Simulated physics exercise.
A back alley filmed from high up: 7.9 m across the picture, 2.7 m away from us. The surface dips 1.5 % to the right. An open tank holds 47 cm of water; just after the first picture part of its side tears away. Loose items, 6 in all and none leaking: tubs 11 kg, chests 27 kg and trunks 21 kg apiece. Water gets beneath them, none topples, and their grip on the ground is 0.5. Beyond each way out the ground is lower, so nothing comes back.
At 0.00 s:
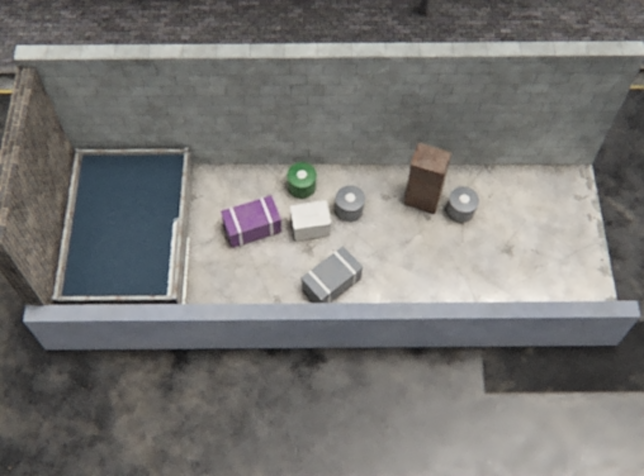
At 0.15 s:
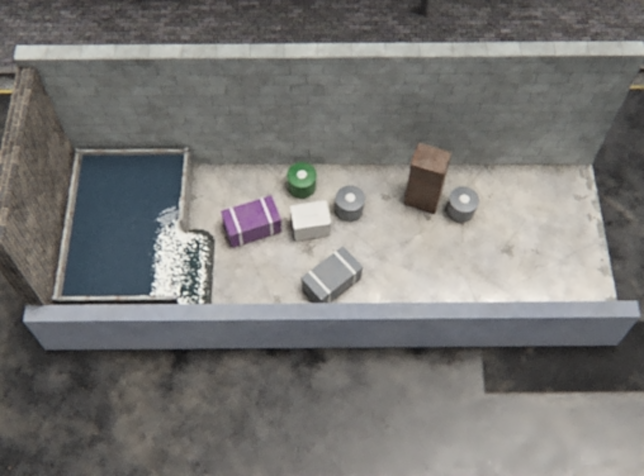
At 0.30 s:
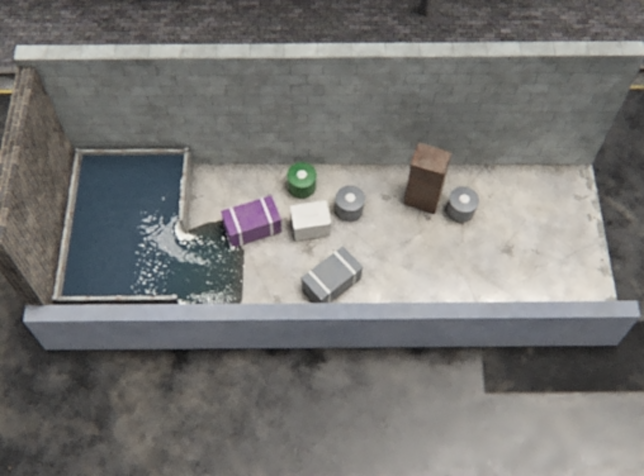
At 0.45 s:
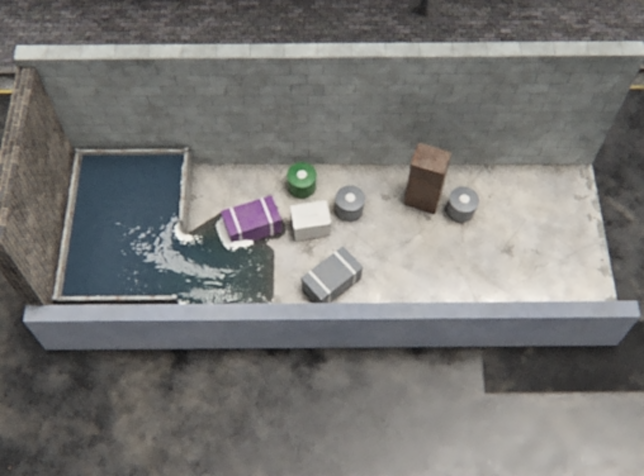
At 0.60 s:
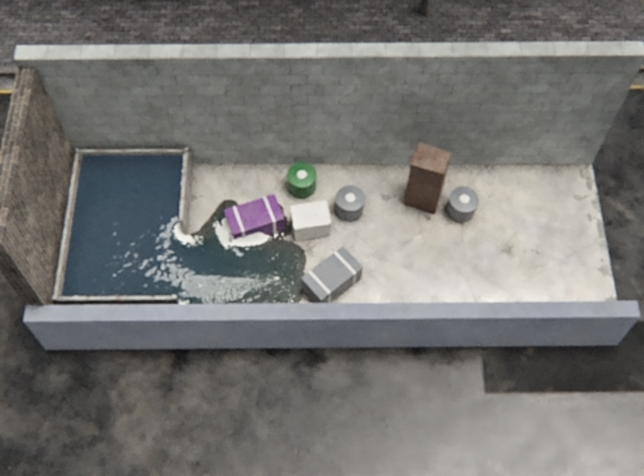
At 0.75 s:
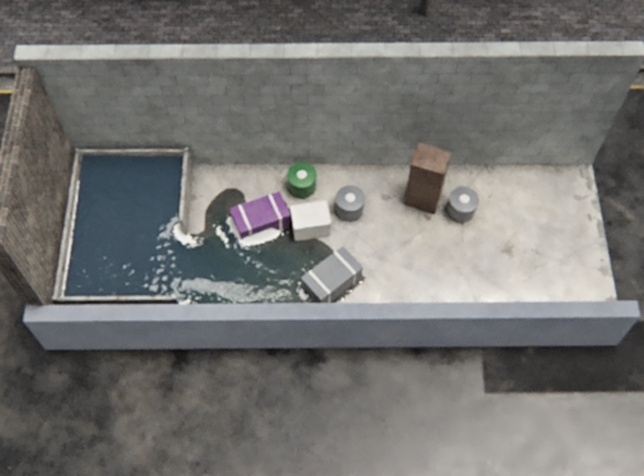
Water pours from a torn tank across the alley floor and nudges the purple trunk slightly right.
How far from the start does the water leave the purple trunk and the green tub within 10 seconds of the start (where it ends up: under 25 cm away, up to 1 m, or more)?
Purple trunk slides a little, green tub barely shifts.
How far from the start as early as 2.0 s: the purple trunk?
About 40 cm.
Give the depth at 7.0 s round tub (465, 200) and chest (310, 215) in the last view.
Roughly 3 and 4 cm.
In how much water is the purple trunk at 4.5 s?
About 4 cm.
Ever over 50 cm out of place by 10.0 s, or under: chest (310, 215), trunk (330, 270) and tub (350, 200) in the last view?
In turn: Less, over, short of it.
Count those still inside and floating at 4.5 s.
I count 0.
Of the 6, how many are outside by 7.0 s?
By then 1.
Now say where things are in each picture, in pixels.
The purple trunk at (251, 215) rests on the ground; the green tub at (302, 175), on the bottom; water covers 3.7 m2; 0 of 6 have shifted, in the first picture.
The purple trunk at (251, 215), on the bottom; the green tub at (302, 175) rests on the ground; water covers 4.3 m2; 0 of 6 have shifted, in the second picture.
The purple trunk at (251, 215) rests on the ground; the green tub at (302, 175) rests on the ground; water covers 5.0 m2; 0 of 6 have shifted, in the third picture.
The purple trunk at (251, 215), on the bottom; the green tub at (302, 175), on the bottom; water covers 5.6 m2; 0 of 6 have shifted, in the fourth picture.
The purple trunk at (254, 214) rests on the ground, 5 cm from its start; the green tub at (302, 175) rests on the ground; water covers 6.4 m2; 0 of 6 have shifted, in the fifth picture.
The purple trunk at (259, 212), on the bottom, 14 cm from its start; the green tub at (302, 175), on the bottom; water covers 7.1 m2; 1 of 6 have shifted, in the sixth picture.
After 2.0 s the purple trunk is near (258, 195), 0.4 m from its start, aground; the green tub is near (302, 175), 0.0 m from its start, aground; 0 of 6 are out; 0 afloat.
After 4.5 s the purple trunk is near (250, 177), 0.7 m from its start, aground; the green tub is near (302, 175), 0.0 m from its start, aground; 1 of 6 are out; 0 afloat.
After 7.0 s the purple trunk is near (250, 177), 0.7 m from its start, aground; the green tub is near (302, 175), 0.0 m from its start, aground; 1 of 6 are out; 0 afloat.
After 10.0 s the purple trunk is near (250, 177), 0.7 m from its start, aground; the green tub is near (302, 175), 0.0 m from its start, aground; 1 of 6 are out; 0 afloat.
